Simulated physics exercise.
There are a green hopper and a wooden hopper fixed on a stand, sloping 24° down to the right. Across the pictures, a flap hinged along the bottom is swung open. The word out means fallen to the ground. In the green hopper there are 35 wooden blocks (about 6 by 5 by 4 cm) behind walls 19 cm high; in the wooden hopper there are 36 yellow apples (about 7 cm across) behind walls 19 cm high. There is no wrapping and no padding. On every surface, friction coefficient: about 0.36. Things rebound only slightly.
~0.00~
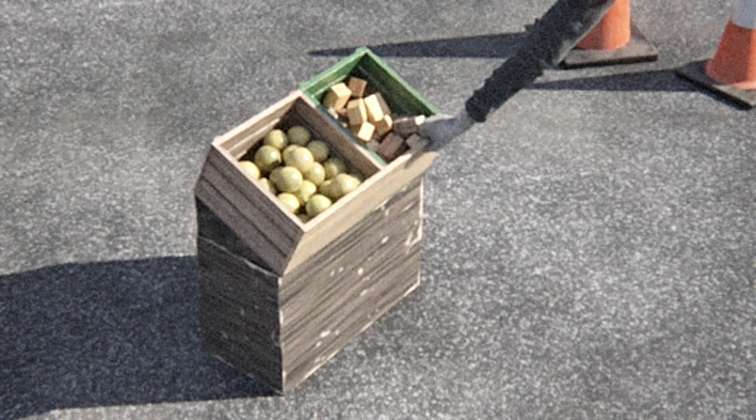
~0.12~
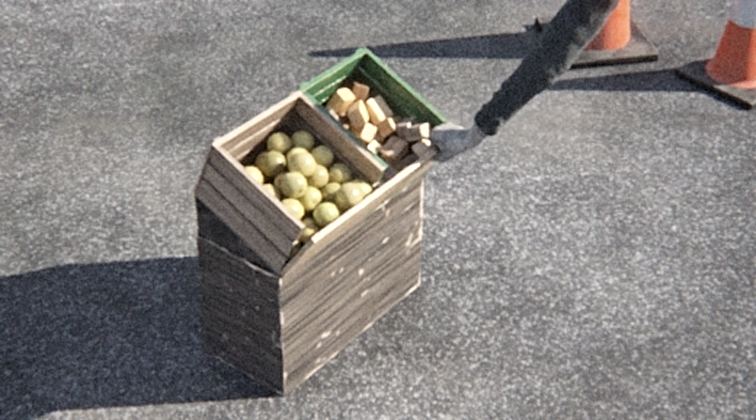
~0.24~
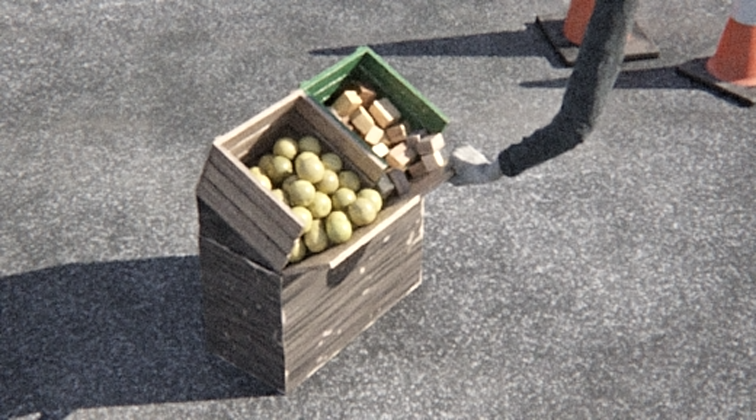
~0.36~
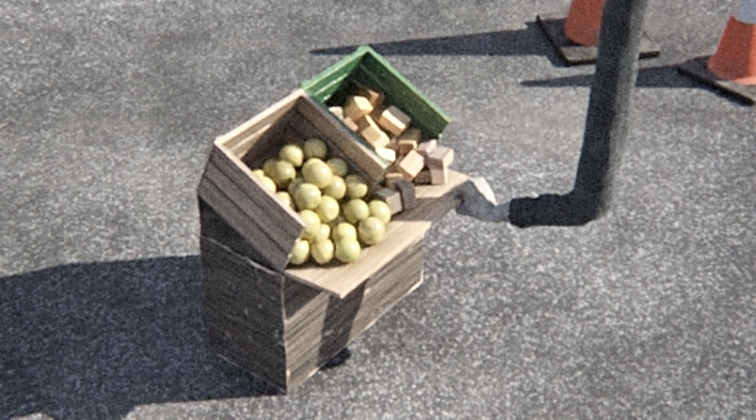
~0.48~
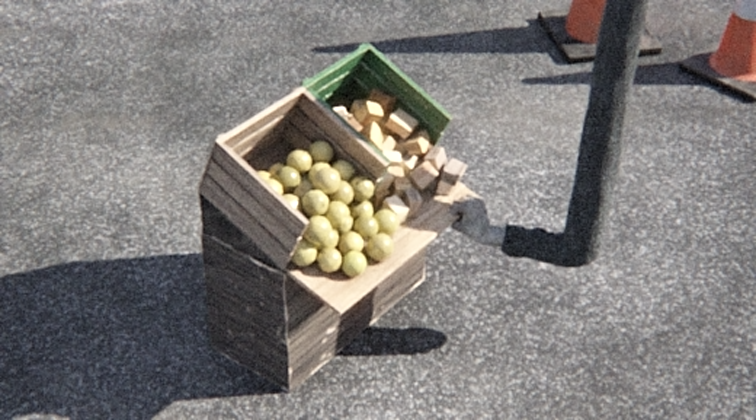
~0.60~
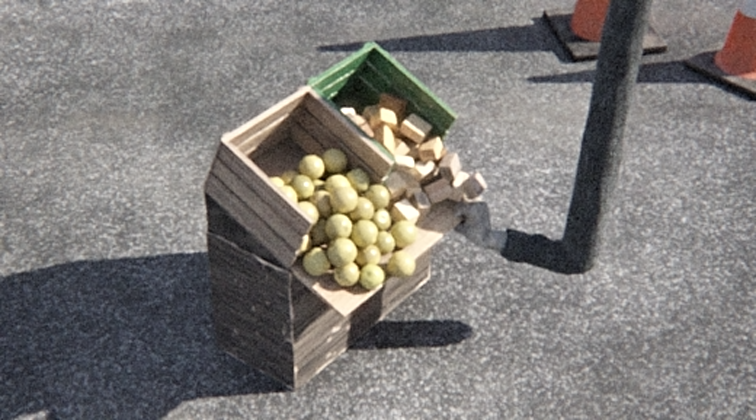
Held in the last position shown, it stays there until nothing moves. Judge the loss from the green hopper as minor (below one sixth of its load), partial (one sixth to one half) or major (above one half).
Most of it falls out.
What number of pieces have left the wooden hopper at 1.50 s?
Wooden hopper - about 35 out by that time.
After 0.82 s, 1 of 35 out of the green hopper and 2 of 36 out of the wooden hopper.
After 1.10 s, 10 of 35 out of the green hopper and 25 of 36 out of the wooden hopper.
After 1.50 s, 23 of 35 out of the green hopper and 36 of 36 out of the wooden hopper.
When it is over (at 2.00 s), 35 of 35 out of the green hopper and 36 of 36 out of the wooden hopper. Asked share, 35 of 35, 100 per cent.
